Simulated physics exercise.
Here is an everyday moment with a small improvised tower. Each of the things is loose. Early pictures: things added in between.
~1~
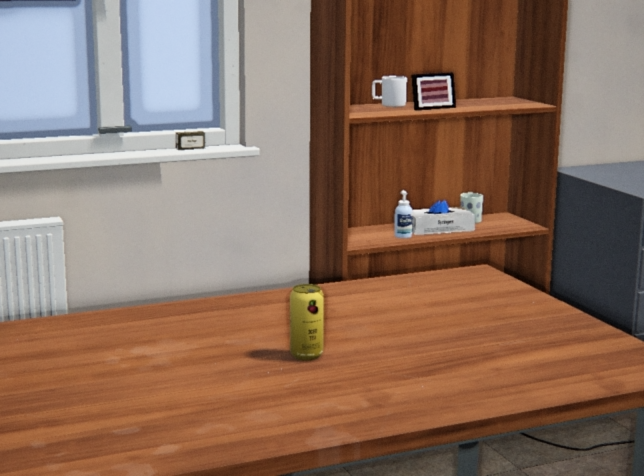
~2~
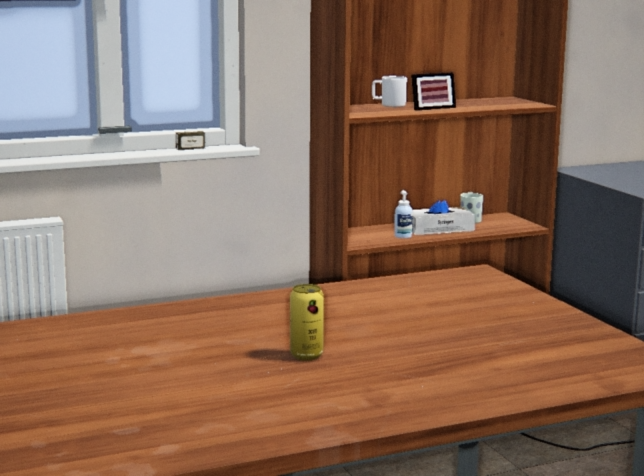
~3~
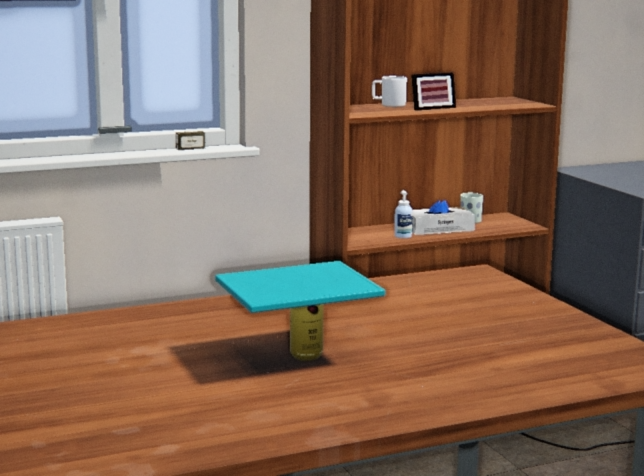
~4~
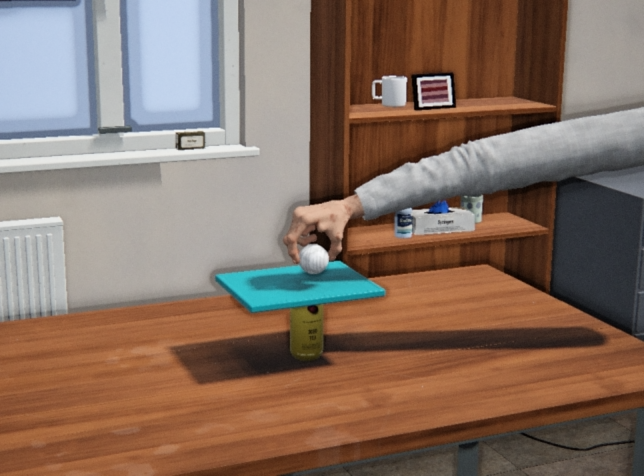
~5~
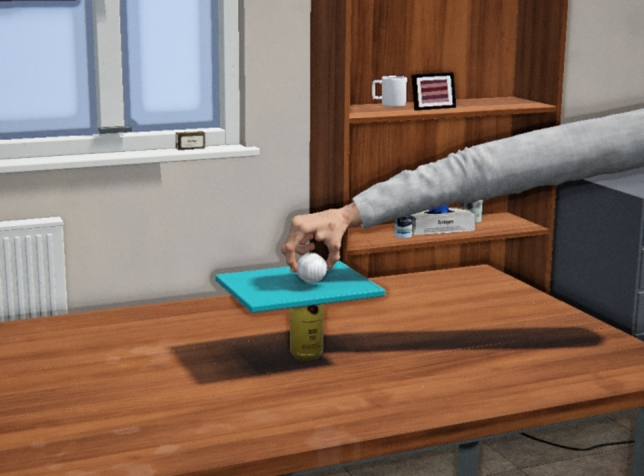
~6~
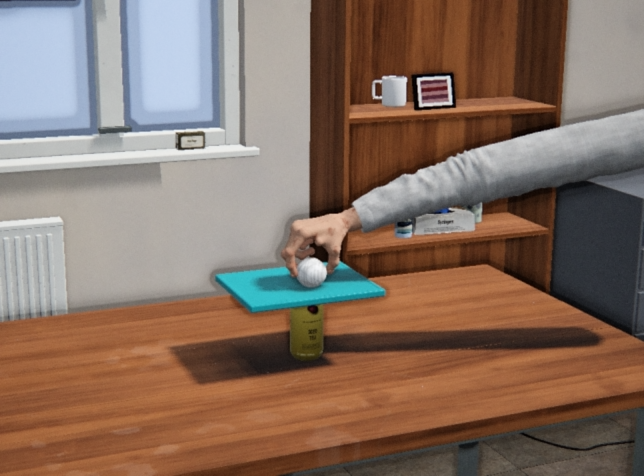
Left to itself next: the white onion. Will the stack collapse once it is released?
No, it stays standing.
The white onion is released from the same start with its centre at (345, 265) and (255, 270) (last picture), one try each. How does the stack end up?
Result one: The stack stands. Result two: The stack falls.
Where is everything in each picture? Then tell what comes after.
In the first picture, the last thing is not in view yet.
In the second picture, the last thing is not in view yet.
In the third picture, the last thing is not in view yet; turquoise lid (299, 285).
In the fourth picture, still above its spot; white onion (313, 259); turquoise lid (299, 285).
In the fifth picture, still above its spot; white onion (311, 268); turquoise lid (299, 285).
In the sixth picture, in place under the hand; white onion (311, 272); turquoise lid (299, 285).
Then, 0.80 s on from there, no change.
Then, 1.70 s on from there, white onion resting near (311, 273).
In the end, all 3 unmoved. At the end, from the last picture's camera, white onion near (311, 273). The stack holds.
